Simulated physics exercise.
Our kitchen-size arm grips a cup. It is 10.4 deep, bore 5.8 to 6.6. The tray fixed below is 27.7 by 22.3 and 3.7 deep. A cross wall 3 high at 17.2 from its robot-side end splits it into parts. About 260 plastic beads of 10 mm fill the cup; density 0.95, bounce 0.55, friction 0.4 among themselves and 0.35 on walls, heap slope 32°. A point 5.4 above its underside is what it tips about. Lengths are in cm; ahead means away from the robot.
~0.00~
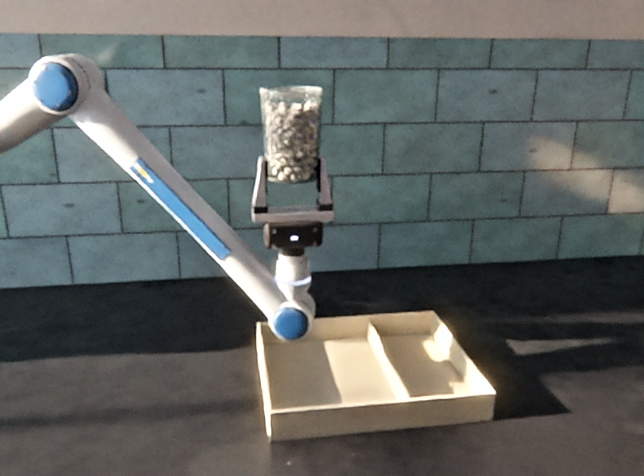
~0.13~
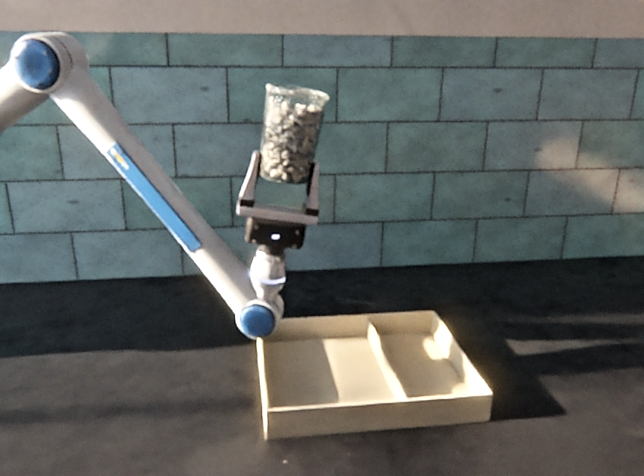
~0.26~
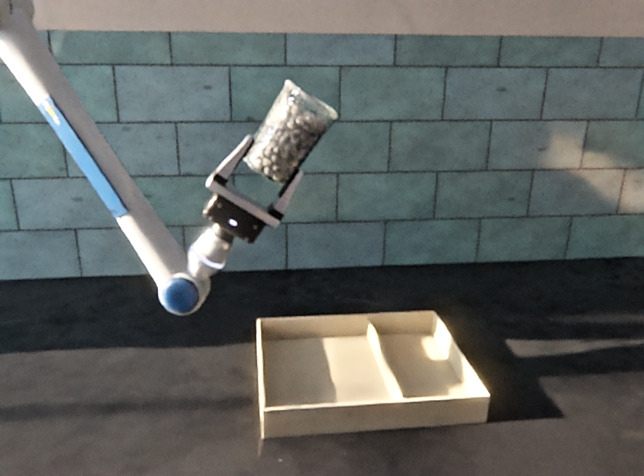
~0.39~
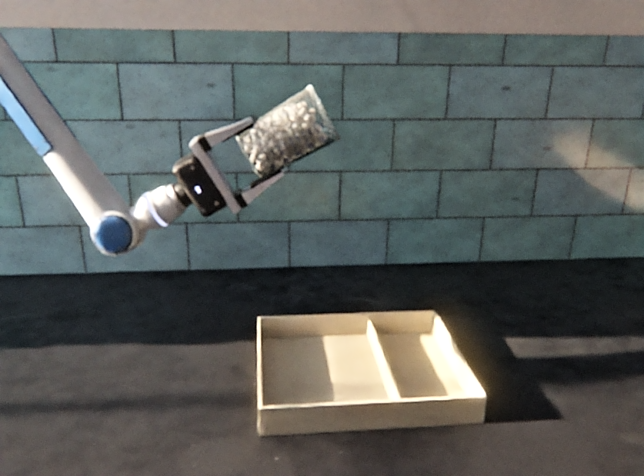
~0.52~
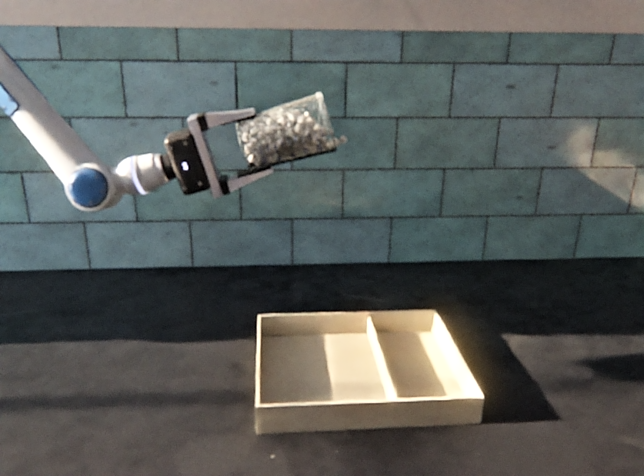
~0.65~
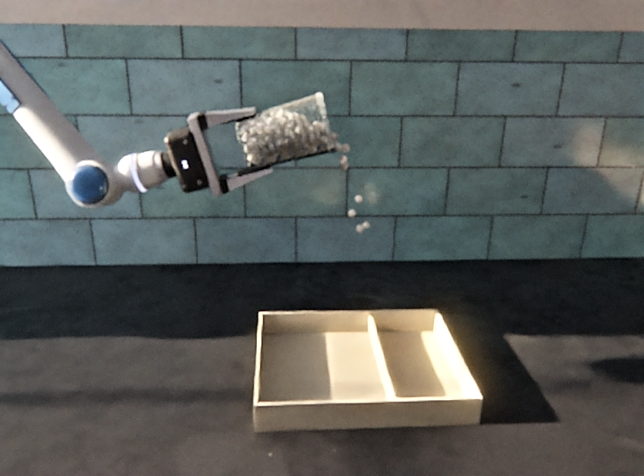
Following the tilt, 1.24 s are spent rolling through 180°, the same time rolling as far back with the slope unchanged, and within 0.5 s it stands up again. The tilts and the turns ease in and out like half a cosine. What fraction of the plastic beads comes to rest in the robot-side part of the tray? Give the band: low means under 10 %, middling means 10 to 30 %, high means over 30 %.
Band: Middling.
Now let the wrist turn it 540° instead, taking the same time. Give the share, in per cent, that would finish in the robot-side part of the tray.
It would be roughly 25 percent.
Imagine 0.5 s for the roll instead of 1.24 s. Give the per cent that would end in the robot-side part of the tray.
Expected share: Some 10 %.
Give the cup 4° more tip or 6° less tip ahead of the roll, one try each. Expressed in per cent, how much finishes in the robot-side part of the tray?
25 % and 10 %.
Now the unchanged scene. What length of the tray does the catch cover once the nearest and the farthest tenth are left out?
18 cm, roughly.
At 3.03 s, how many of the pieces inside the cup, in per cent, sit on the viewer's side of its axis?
60 in a hundred, more or less.
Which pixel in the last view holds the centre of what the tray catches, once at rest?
I'd mark it about (362, 370) in the last picture.
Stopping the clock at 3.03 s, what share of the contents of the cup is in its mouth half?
Mouth-half share: Approx. 40 in a hundred.
By 1.84 s, tipped 75°, highest piece 37 above the table; 224 in the cup, 22 in the robot-side part, 11 in the far-side part, 1 on the table or floor, 5 in flight or on a rim.
By 3.03 s, tipped 75°, highest piece 37 above the table; 205 in the cup, 39 in the robot-side part, 14 in the far-side part, 2 on the table or floor, 3 in flight or on a rim.
By 3.83 s, upright, highest piece 39 above the table; 203 in the cup, 43 in the robot-side part, 14 in the far-side part, 3 on the table or floor.
By 4.53 s, upright, highest piece 39 above the table; 203 in the cup, 43 in the robot-side part, 14 in the far-side part, 3 on the table or floor.
Final count, 203 in the cup, 43 in the robot-side part, 14 in the far-side part, 3 on the table or floor. That is 16 % in the robot-side part of the tray.
